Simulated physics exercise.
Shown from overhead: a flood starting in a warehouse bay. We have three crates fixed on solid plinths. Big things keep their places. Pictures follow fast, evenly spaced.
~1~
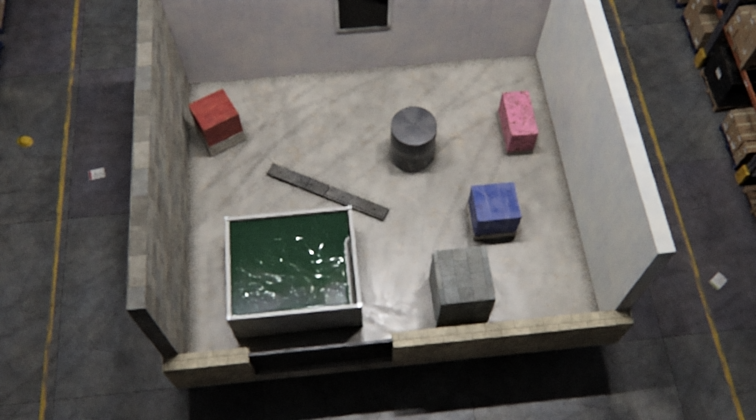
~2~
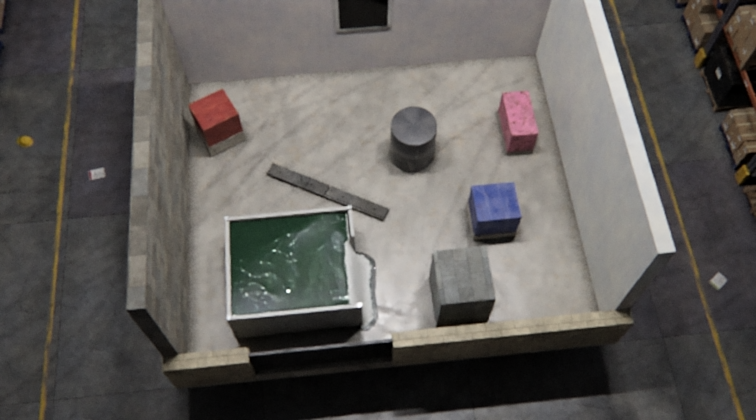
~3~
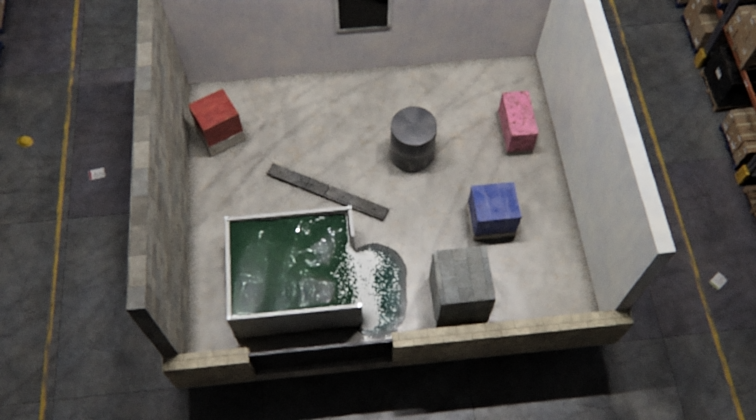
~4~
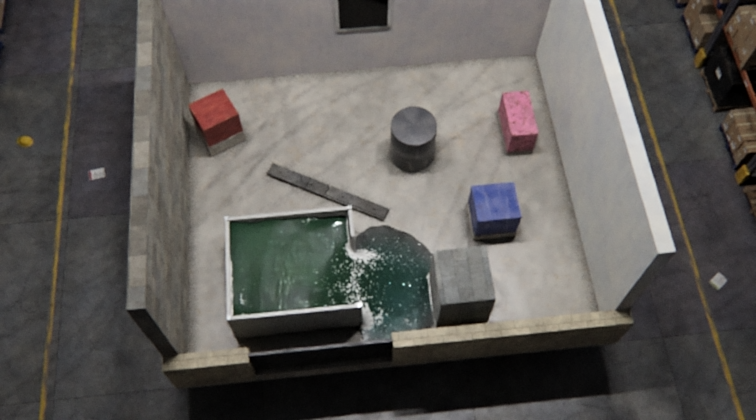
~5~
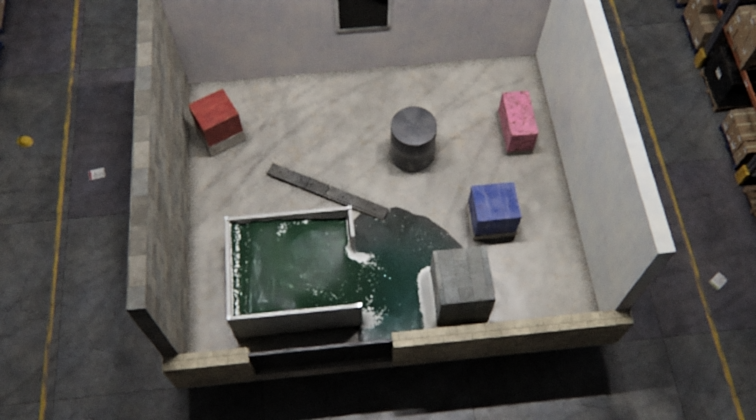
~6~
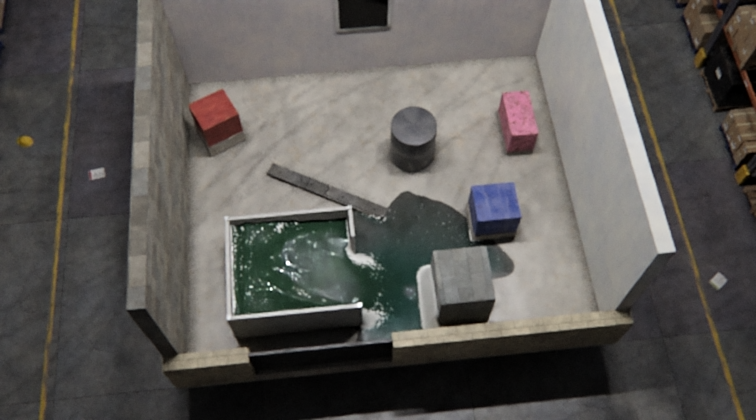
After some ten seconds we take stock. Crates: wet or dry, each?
Outcome: The pink crate is lapped by the water, the red crate is left alone by the water, the blue crate is lapped by the water.
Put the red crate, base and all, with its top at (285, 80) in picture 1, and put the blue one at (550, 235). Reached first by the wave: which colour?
It's the blue crate.
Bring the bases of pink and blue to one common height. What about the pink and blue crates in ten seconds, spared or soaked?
Pink gets flooded, blue gets flooded.
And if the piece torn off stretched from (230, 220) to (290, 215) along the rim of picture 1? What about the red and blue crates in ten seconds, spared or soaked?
My reading: Red gets drenched, blue stays untouched.
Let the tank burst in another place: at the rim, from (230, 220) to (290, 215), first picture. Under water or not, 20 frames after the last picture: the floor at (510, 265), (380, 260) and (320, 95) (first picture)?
First: Spared by the leak. Second: Spared by the leak. Third: Reached by the flood.
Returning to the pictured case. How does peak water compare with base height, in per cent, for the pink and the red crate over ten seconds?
190 %, then 50 %.
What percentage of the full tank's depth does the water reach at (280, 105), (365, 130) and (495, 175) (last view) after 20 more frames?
My figures are about 0, 2 and 6 percent.
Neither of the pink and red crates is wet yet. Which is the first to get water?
The crate marked pink comes first.
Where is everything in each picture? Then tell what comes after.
The open tank at (292, 263) is whole and still, in the first frame.
Water pours out at (355, 284) and has run to (363, 328), in the second frame.
The front is at (386, 333), out from the gap at (355, 284), in the third frame.
Water pours out at (355, 285) and has run to a hidden place, in the fourth frame.
The front is at a hidden place, out from the gap at (355, 285), in the fifth frame.
The front is at (505, 260), out from the gap at (355, 285), in the sixth frame.
A moment on, water covers 25 % of the floor; the pink crate water round its plinth, the red crate not reached, the blue crate water round its plinth.
Next, water covers 40 % of the floor; the pink crate water round its plinth, the red crate not reached, the blue crate water round its plinth.
Then, water covers 65 % of the floor; the pink crate water round its plinth, the red crate not reached, the blue crate water round its plinth.
Later, water covers 95 % of the floor; the pink crate water round its plinth, the red crate water round its plinth, the blue crate water round its plinth.
In the end, water covers 100 % of the floor; the pink crate was topped, the red crate stayed above the water, the blue crate was topped.
